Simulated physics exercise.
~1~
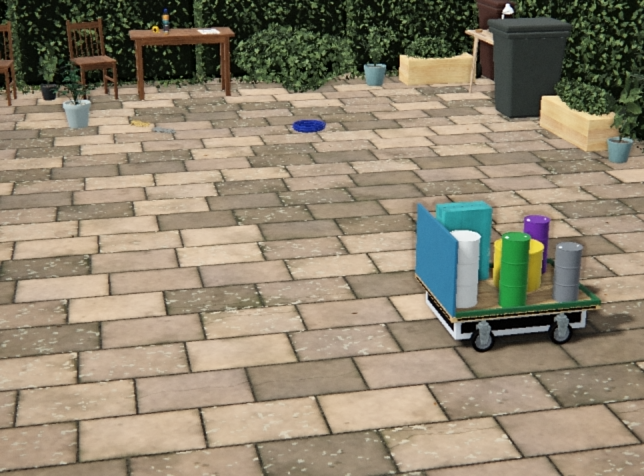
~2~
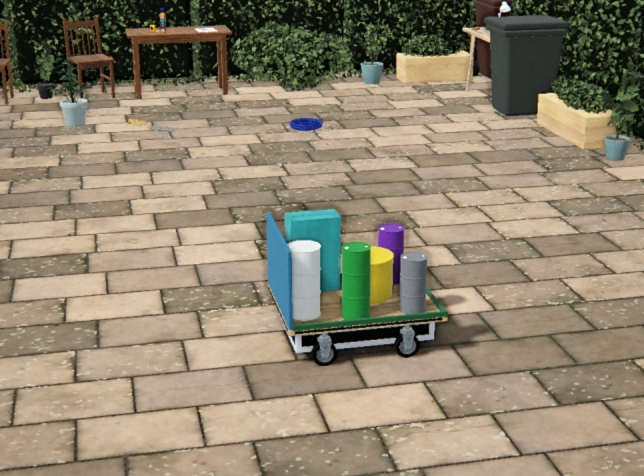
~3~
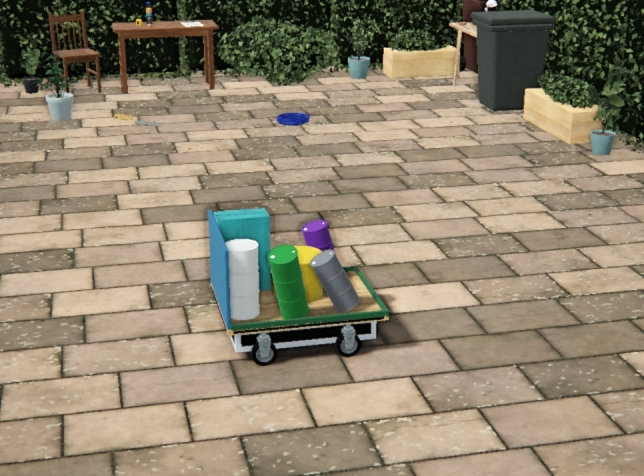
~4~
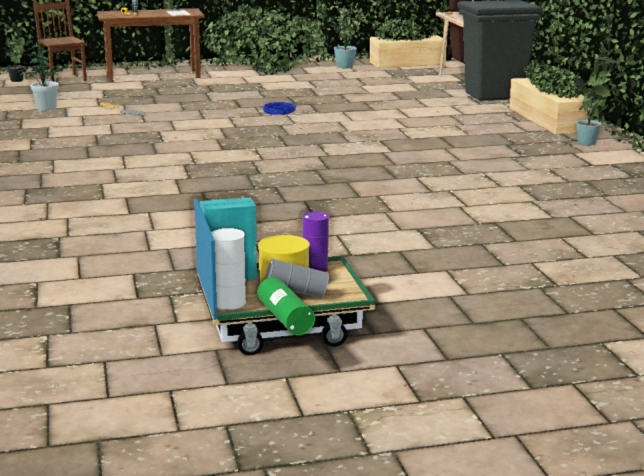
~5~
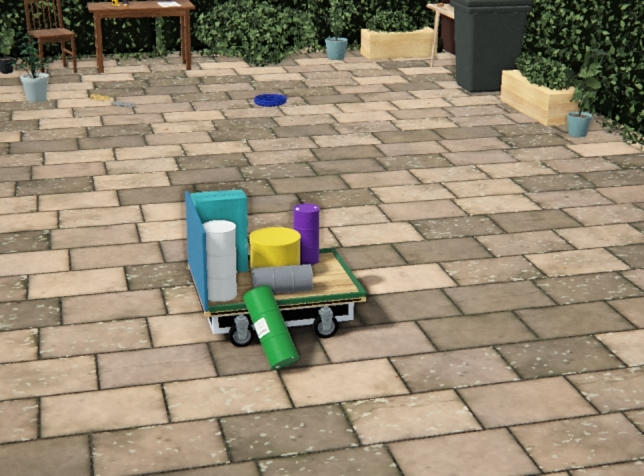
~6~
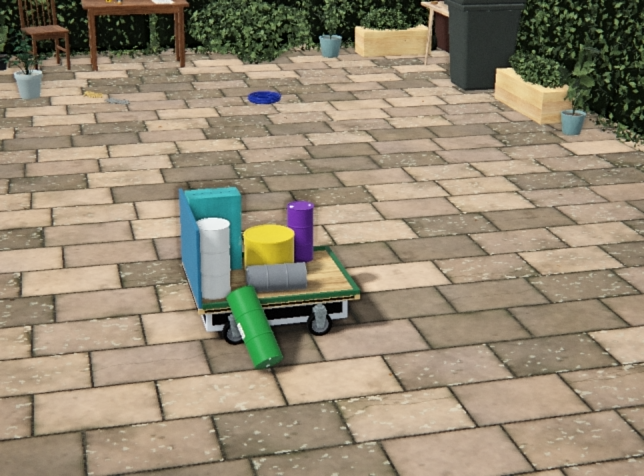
On a paved patio, a small cart carrying six containers rolled left and stopped, making the grey and green canisters tip over; the green one tumbled off the near edge, while the grey one lay on the deck and the others stayed standing.
